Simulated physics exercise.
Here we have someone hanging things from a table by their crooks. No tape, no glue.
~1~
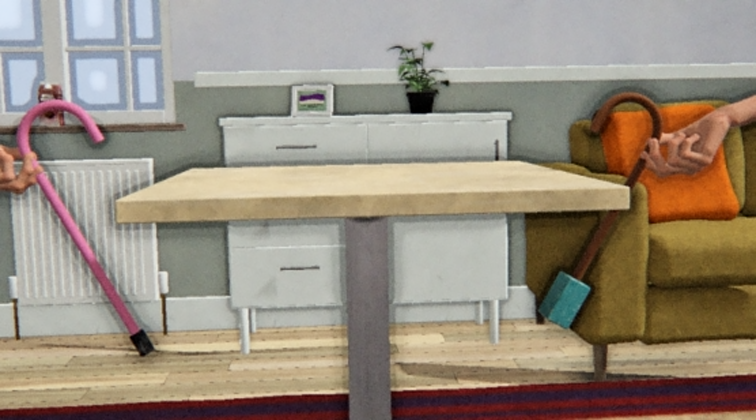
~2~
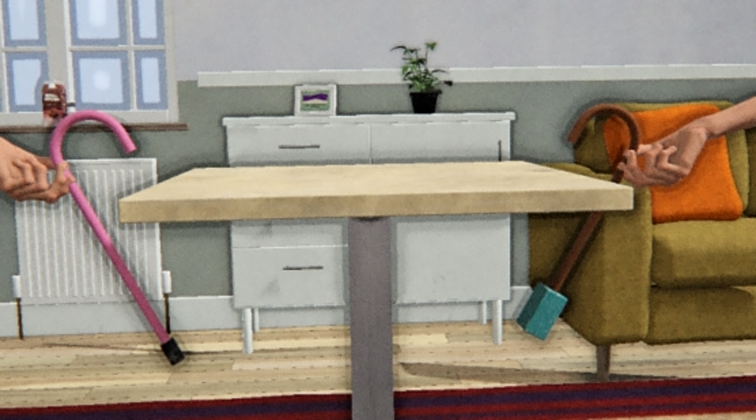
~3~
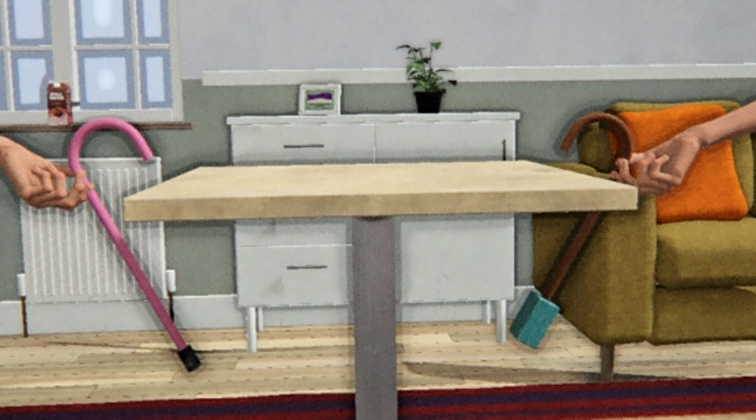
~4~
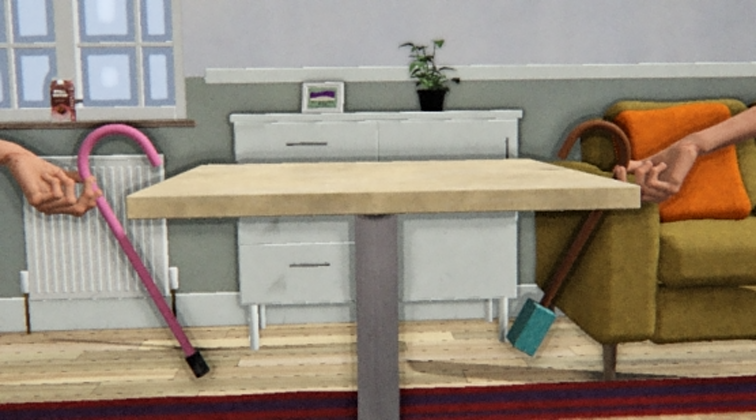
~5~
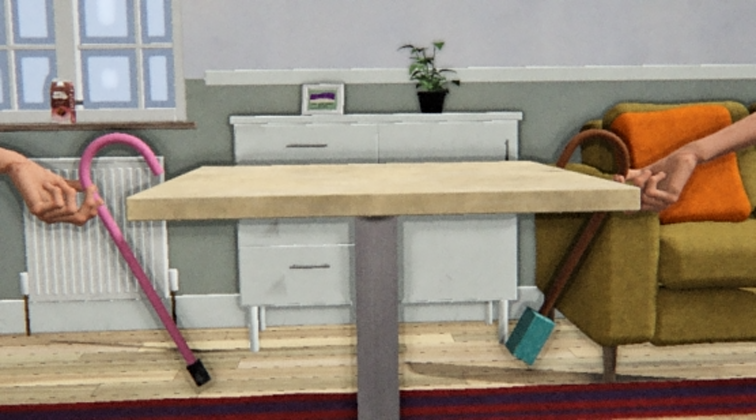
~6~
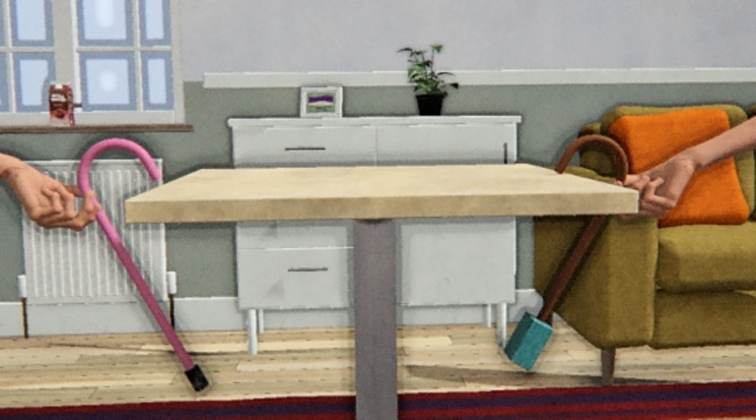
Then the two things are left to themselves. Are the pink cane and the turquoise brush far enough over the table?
Here the pink cane slips off; the turquoise brush hangs from the table.
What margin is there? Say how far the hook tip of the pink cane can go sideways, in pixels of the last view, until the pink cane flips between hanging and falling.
Some 12 pixels, right.
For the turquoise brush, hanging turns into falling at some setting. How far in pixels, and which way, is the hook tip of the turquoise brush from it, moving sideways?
About 12 pixels right.
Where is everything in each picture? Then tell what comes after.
The first frame shows still on the way; pink cane (107, 223); turquoise brush (589, 204); table (365, 185).
The second frame shows still on the way; turquoise brush (566, 215); table (368, 185).
The third frame shows still on the way; pink cane (156, 240); table (373, 184).
The fourth frame shows still on the way; turquoise brush (556, 231); table (375, 182).
The fifth frame shows still on the way; pink cane (166, 255); table (375, 184).
The sixth frame shows in place, still held; pink cane (164, 260); turquoise brush (553, 246); table (374, 187).
Then, 0.34 s on from there, pink cane at the bottom; turquoise brush at rest near (555, 246).
Then, 0.54 s on from there, pink cane on its way down; turquoise brush at rest near (556, 246).
Then, 0.72 s on from there, pink cane at the bottom; turquoise brush at rest near (556, 246).
In the end, the pink cane drops past the edge; the turquoise brush remains in place, near (555, 246).
